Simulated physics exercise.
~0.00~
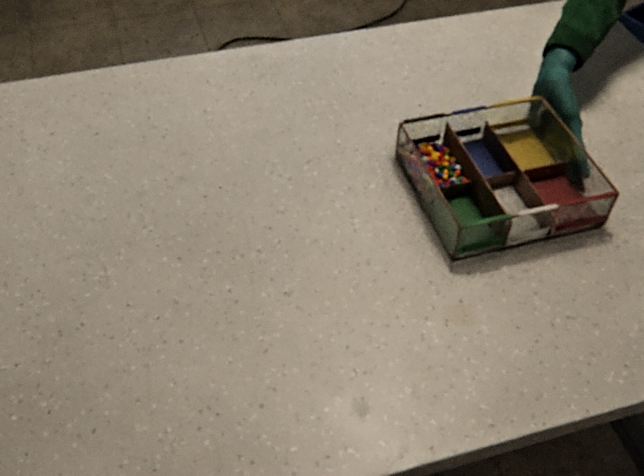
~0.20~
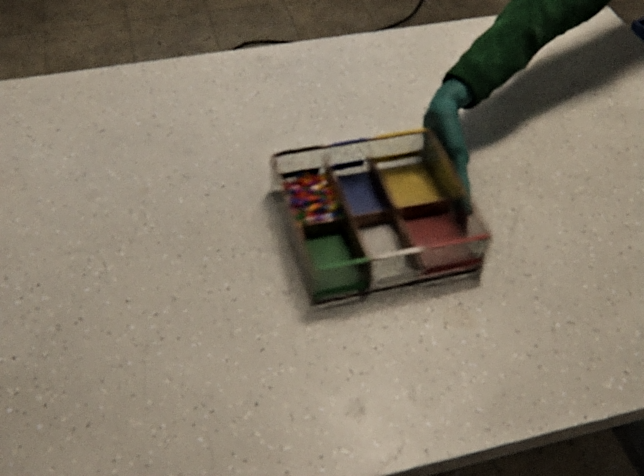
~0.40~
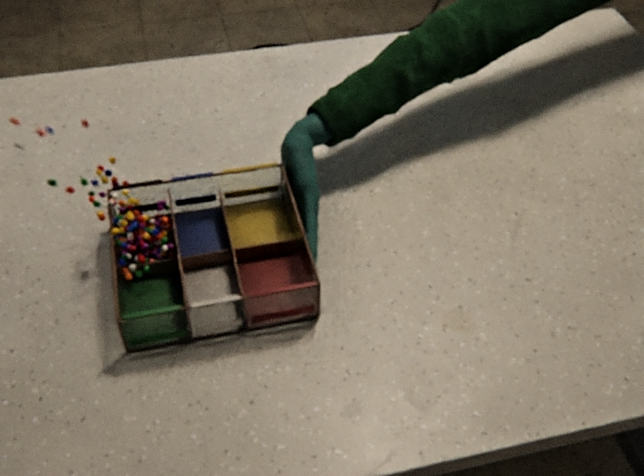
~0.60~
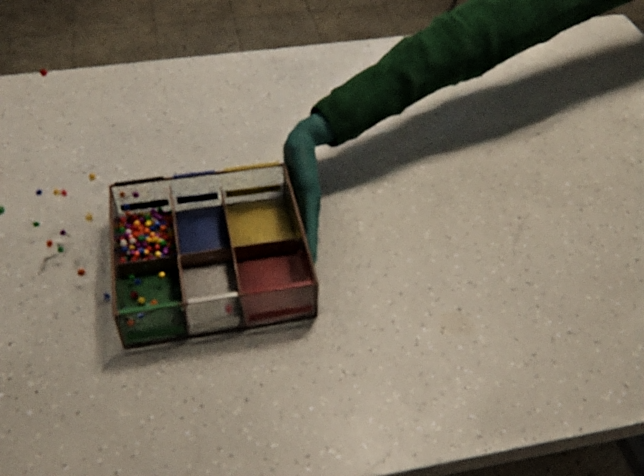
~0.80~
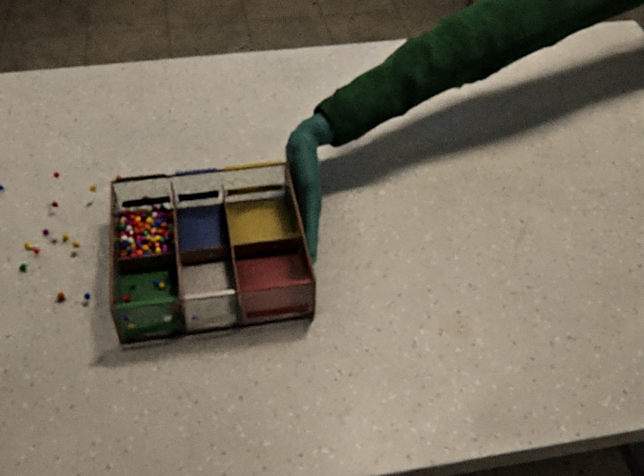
A green-sleeved arm slid a clear divided tray of tiny colorful beads leftward across a speckled table and stopped abruptly, sending some beads flying ahead; most stayed in their compartment, a few landed in the green one, and others scattered on the tabletop.
